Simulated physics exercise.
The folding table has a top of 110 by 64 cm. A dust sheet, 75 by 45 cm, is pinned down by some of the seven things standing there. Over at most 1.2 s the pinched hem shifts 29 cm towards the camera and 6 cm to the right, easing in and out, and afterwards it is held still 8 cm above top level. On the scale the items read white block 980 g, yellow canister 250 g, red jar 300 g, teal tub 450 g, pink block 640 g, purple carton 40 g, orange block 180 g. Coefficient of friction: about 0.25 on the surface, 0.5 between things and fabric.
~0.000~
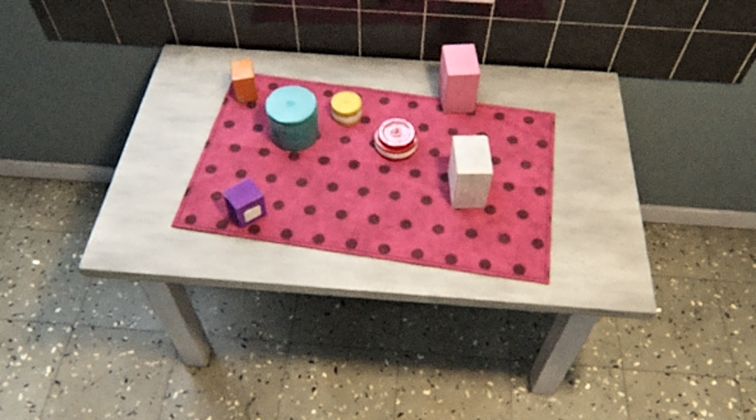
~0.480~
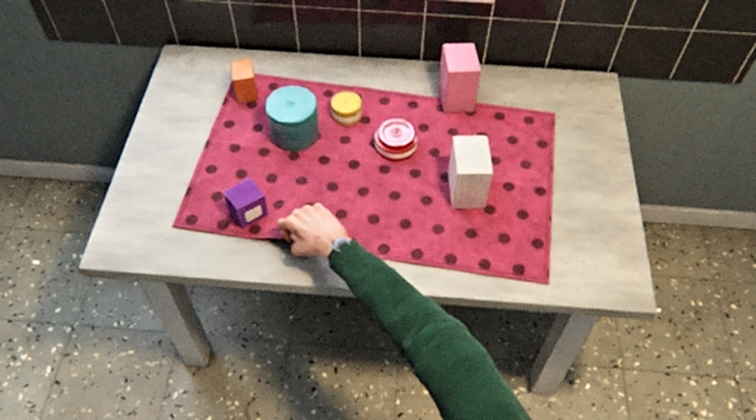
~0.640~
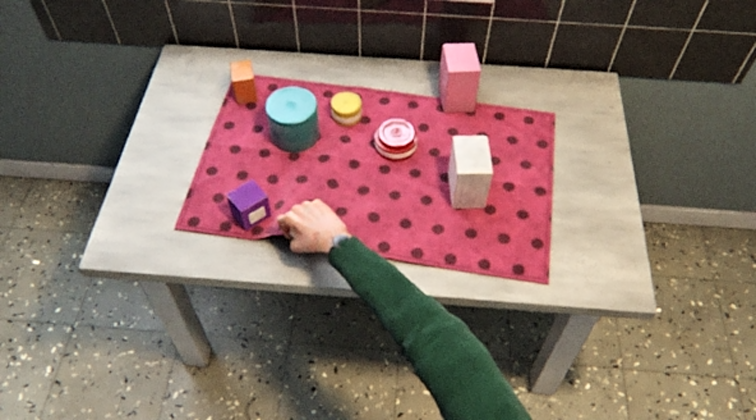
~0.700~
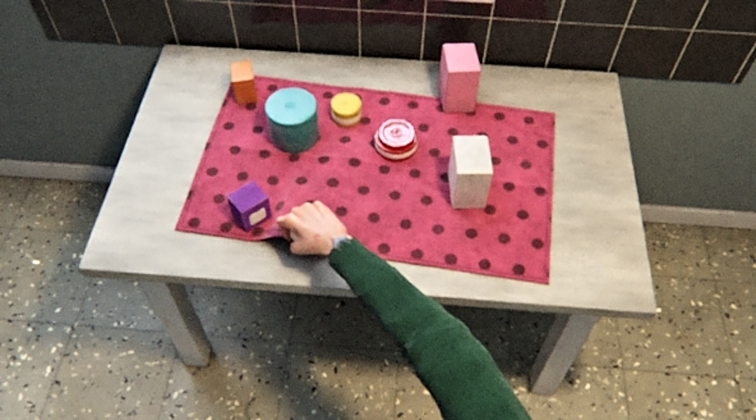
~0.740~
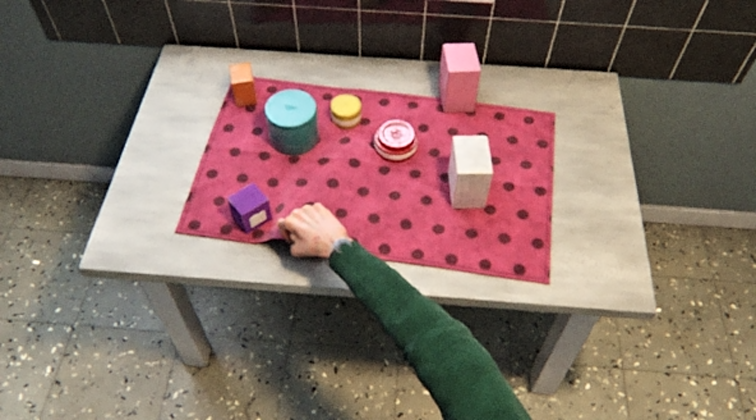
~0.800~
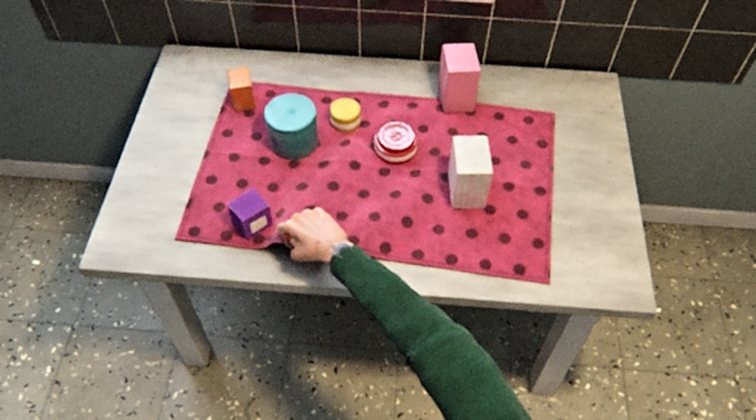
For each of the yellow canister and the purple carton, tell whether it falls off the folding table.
Outcome: The yellow canister is on; the purple carton is off.
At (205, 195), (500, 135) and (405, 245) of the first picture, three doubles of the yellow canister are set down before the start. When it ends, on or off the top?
In turn: Goes over, stays up, goes over.
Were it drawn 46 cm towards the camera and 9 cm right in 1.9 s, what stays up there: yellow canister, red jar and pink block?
Outcome: Yellow canister leaves the top; red jar leaves the top; pink block is still there.
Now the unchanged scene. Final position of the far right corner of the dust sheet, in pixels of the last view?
Look around (485, 147) in the last picture - that's where it comes to rest.
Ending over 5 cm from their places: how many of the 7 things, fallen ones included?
Tally: 6.
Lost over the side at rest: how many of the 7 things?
Tally: 1.
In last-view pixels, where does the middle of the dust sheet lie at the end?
The middle ends up near pixel (348, 272).
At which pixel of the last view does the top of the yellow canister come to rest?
Somewhere around (288, 220) is where it ends up.
After 1.1 s, 100 % of the dust sheet is still over the top; purple carton 12 cm off its start, yellow canister 10 cm off its start, orange block 13 cm off its start.
After 1.3 s, 85 % of the dust sheet is still over the top; purple carton on its side, 22 cm off its start, yellow canister 21 cm off its start, orange block 26 cm off its start.
After 1.6 s, 70 % of the dust sheet is still over the top; purple carton over the edge, yellow canister 29 cm off its start at (296, 203), orange block 36 cm off its start at (171, 195).
After 1.8 s, 60 % of the dust sheet is still over the top; purple carton over the edge, yellow canister 33 cm off its start, orange block 42 cm off its start.
After 3.4 s, 60 % of the dust sheet is still over the top; purple carton over the edge, yellow canister 33 cm off its start at (288, 220), orange block 42 cm off its start at (159, 220), teal tub 36 cm off its start at (233, 247).
